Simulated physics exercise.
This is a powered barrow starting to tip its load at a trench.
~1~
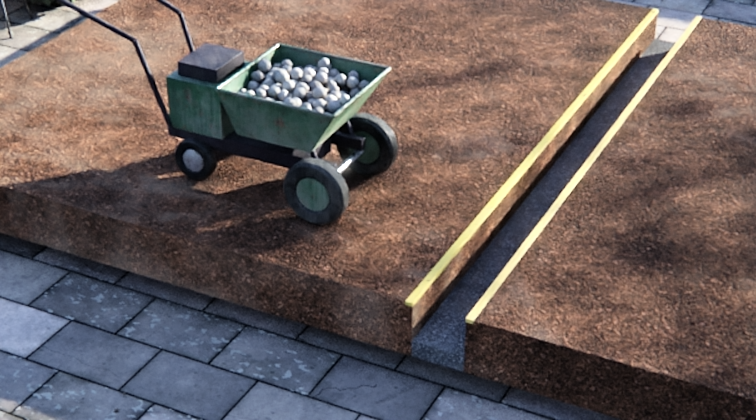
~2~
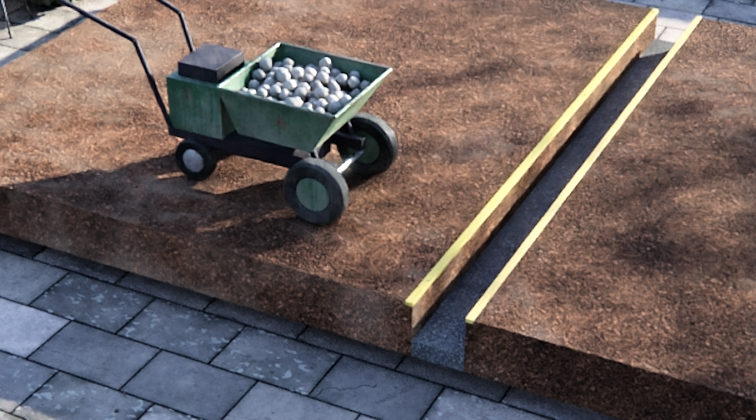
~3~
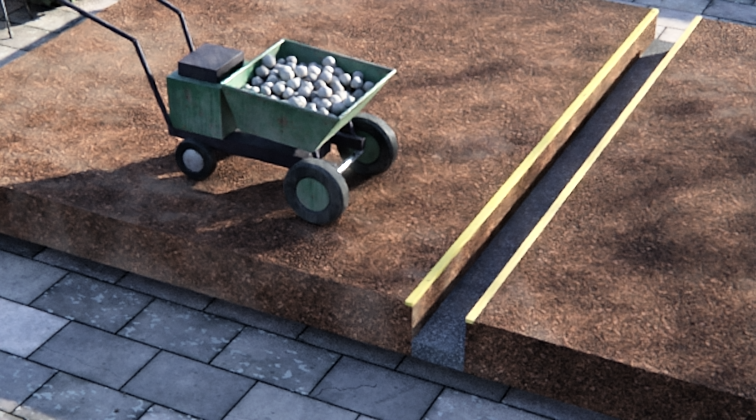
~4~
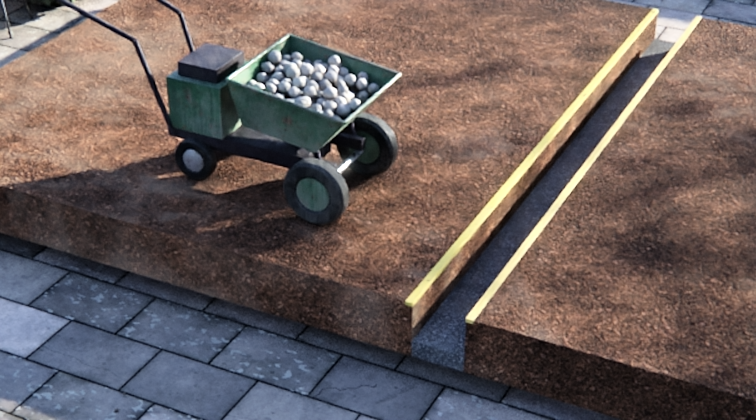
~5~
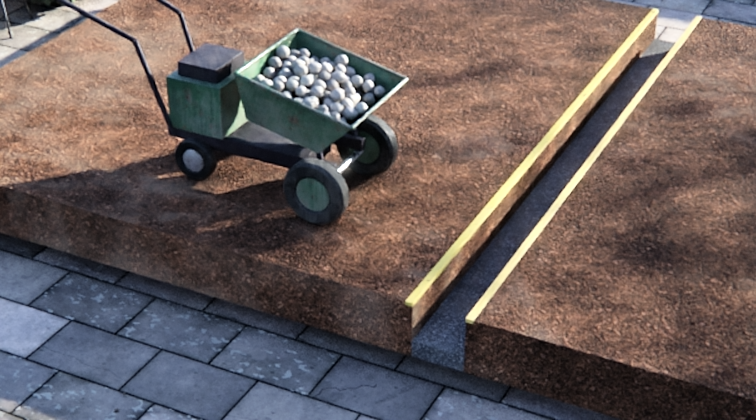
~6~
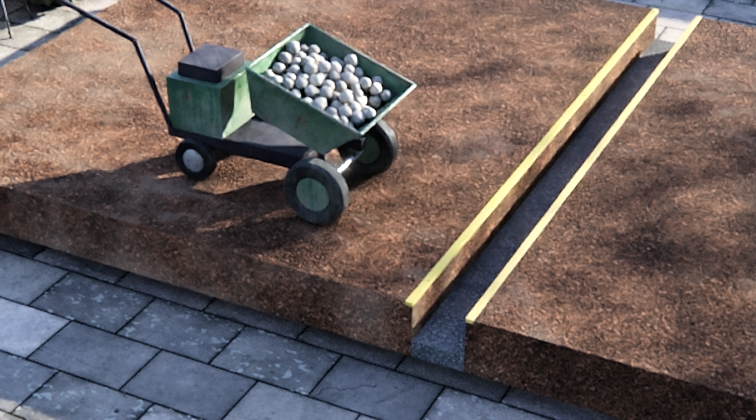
The green skip of a small four-wheeled barrow gradually tilts up at its left end, its load of pale grey pebbles rising with it, while the wheels and camera stay still. The barrow stands at upper left on a raised brown bed, seen from above in daylight. To its right runs a narrow dark trench edged in yellow, with grey paving in the foreground.
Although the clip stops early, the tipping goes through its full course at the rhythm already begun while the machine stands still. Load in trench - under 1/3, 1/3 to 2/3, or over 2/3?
One third to two thirds.
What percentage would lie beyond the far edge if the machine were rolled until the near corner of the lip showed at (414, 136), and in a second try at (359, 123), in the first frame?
Try 1 about 50 %, try 2 about 0 %.
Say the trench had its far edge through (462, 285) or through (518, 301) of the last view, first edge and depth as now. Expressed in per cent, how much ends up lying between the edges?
The first case gives around 40 percent, and the second around 50 percent.
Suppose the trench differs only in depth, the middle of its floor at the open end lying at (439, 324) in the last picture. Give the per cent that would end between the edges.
It would be close to 40 percent.
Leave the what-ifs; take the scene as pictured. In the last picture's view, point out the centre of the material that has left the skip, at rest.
(480, 248).
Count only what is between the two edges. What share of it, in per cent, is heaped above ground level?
Some 0 per cent.
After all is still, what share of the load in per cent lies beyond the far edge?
Roughly 0 percent of the pieces, I think.
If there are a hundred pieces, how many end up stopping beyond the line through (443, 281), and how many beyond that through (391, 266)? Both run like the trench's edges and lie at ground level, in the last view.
About 40 and 80 per cent.
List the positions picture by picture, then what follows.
Lip of the skip at (333, 117), level; top of the load at (302, 90), river pebbles; first edge of the trench at (430, 277); far edge at (490, 293), the trench under half as wide as the skip, and about as deep as wide, in the first frame.
Lip of the skip at (334, 117), level; top of the load at (295, 86), in the second frame.
Lip of the skip at (338, 119), tipped barely; top of the load at (293, 85), in the third frame.
Lip of the skip at (344, 123), tipped a little; top of the load at (293, 74), in the fourth frame.
Lip of the skip at (352, 128), tipped a little; top of the load at (298, 65), in the fifth frame.
Lip of the skip at (360, 135), tipped clearly; top of the load at (294, 76); first edge of the trench at (430, 277); far edge at (490, 293), in the sixth frame.
Soon after the last picture, skip tipped steeply; all in the skip.
A little later, skip tipped right over; most in the skip; about a quarter short of the trench; a stray few in or heaped over the trench; a stray few falling.
Later still, skip tipped right over; about a quarter in the skip; about half short of the trench; about a third in or heaped over the trench.
By the end, skip tipped right over; a small part in the skip; about a third short of the trench; about half in or heaped over the trench; none beyond it.
